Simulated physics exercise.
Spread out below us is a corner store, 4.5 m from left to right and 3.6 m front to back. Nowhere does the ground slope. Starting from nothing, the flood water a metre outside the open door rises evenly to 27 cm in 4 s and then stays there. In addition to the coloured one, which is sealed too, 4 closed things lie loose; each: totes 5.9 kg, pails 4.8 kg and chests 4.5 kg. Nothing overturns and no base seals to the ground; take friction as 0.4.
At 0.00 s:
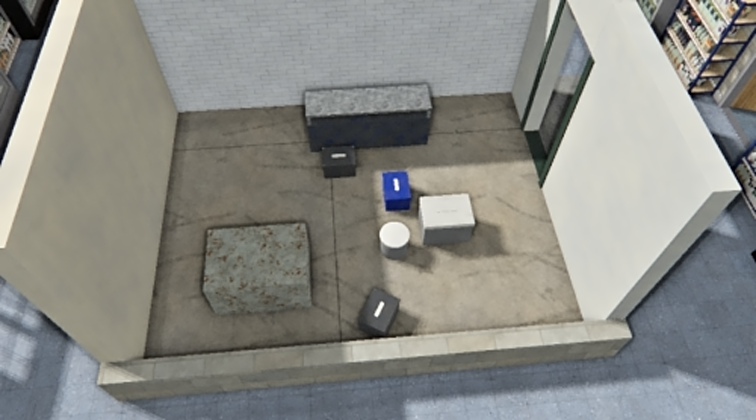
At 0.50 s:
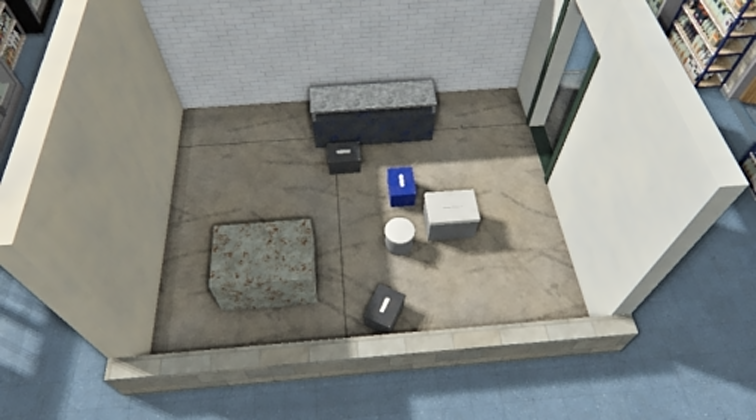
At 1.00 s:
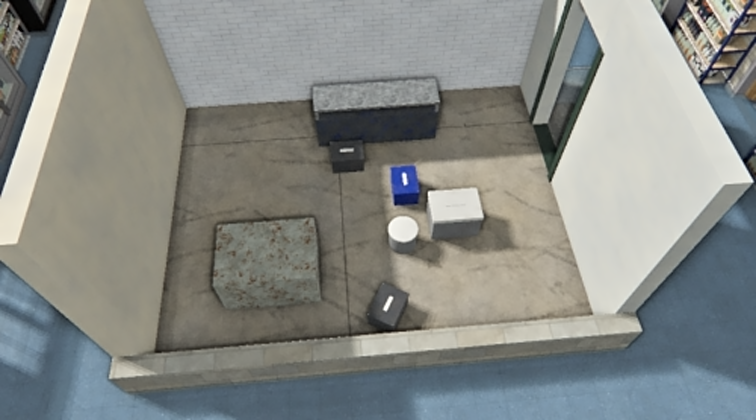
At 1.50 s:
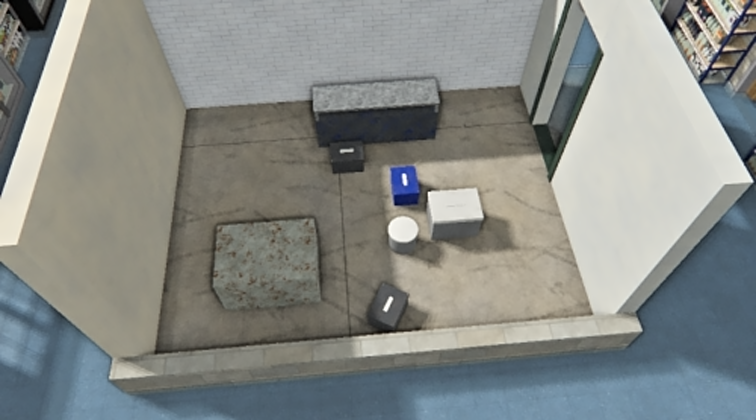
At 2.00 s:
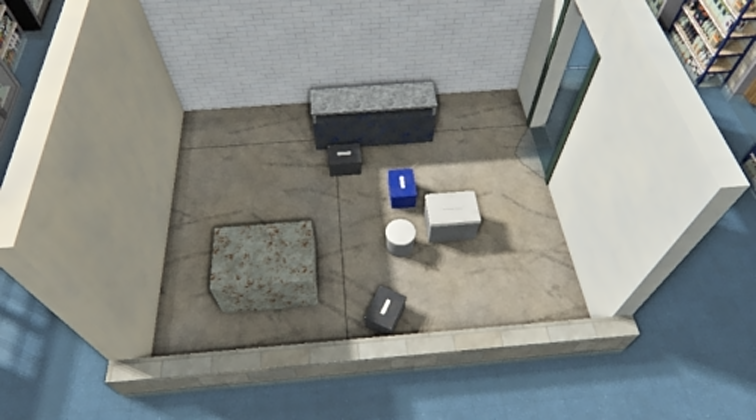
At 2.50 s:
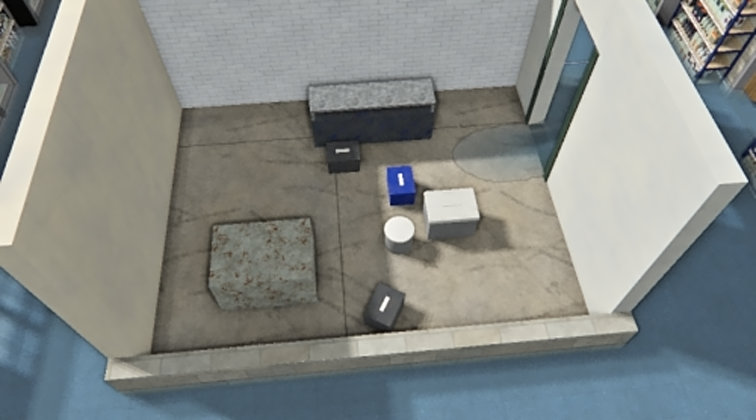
A shallow patch of water spread across the flat floor from the glass door on the right, after a dry start, while the blue box and the dark and white containers around it stayed put.
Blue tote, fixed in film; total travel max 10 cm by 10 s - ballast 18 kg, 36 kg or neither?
The lighter amount falls short, unlike the heavier.
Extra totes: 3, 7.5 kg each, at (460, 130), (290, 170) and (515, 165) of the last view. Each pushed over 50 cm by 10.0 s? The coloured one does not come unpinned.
In turn: Beyond it, beyond it, beyond it.
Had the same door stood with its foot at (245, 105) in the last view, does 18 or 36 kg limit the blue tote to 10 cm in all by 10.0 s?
Under that setup, the light option succeeds.
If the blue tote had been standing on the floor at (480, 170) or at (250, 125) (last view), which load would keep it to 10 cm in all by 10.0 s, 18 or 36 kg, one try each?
First try, both options fail; second try, only the heavier option works.
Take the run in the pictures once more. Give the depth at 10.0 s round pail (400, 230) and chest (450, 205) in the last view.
Around 6 cm and 3 cm.
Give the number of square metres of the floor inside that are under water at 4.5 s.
Somewhere about 7.0 m2, give or take.
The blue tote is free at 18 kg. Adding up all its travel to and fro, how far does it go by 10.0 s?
Total path: Approx. 80 cm.
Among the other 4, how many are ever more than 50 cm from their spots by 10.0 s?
Counting them up, I find 4.
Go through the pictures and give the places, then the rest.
In the first picture, the blue tote at (396, 185) rests on the ground; 0.0 m2 under water; 0 of 5 have shifted.
In the second picture, the blue tote at (402, 181), on the bottom; water covers 0.0 m2; 0 of 5 have shifted.
In the third picture, the blue tote at (405, 180), on the bottom; water covers 0.0 m2; 0 of 5 have shifted.
In the fourth picture, the blue tote at (405, 180) rests on the ground; water covers 0.0 m2; 0 of 5 have shifted.
In the fifth picture, the blue tote at (402, 183) rests on the ground; water covers 0.1 m2; 0 of 5 have shifted.
In the sixth picture, the blue tote at (401, 180) rests on the ground; water covers 0.7 m2; 0 of 5 have shifted.
After 3.5 s the blue tote would be 0 cm from its start with 18 kg and 0 cm from its start with 36 kg; 3 cm of water round it then.
After 4.5 s the blue tote would be 0 cm from its start with 18 kg and 0 cm from its start with 36 kg; 5 cm of water round it then.
After 7.0 s the blue tote would be 26 cm from its start with 18 kg and 0 cm from its start with 36 kg; 7 cm of water round it then.
After 10.0 s the blue tote would be 78 cm from its start with 18 kg and 0 cm from its start with 36 kg; 9 cm of water round it then.
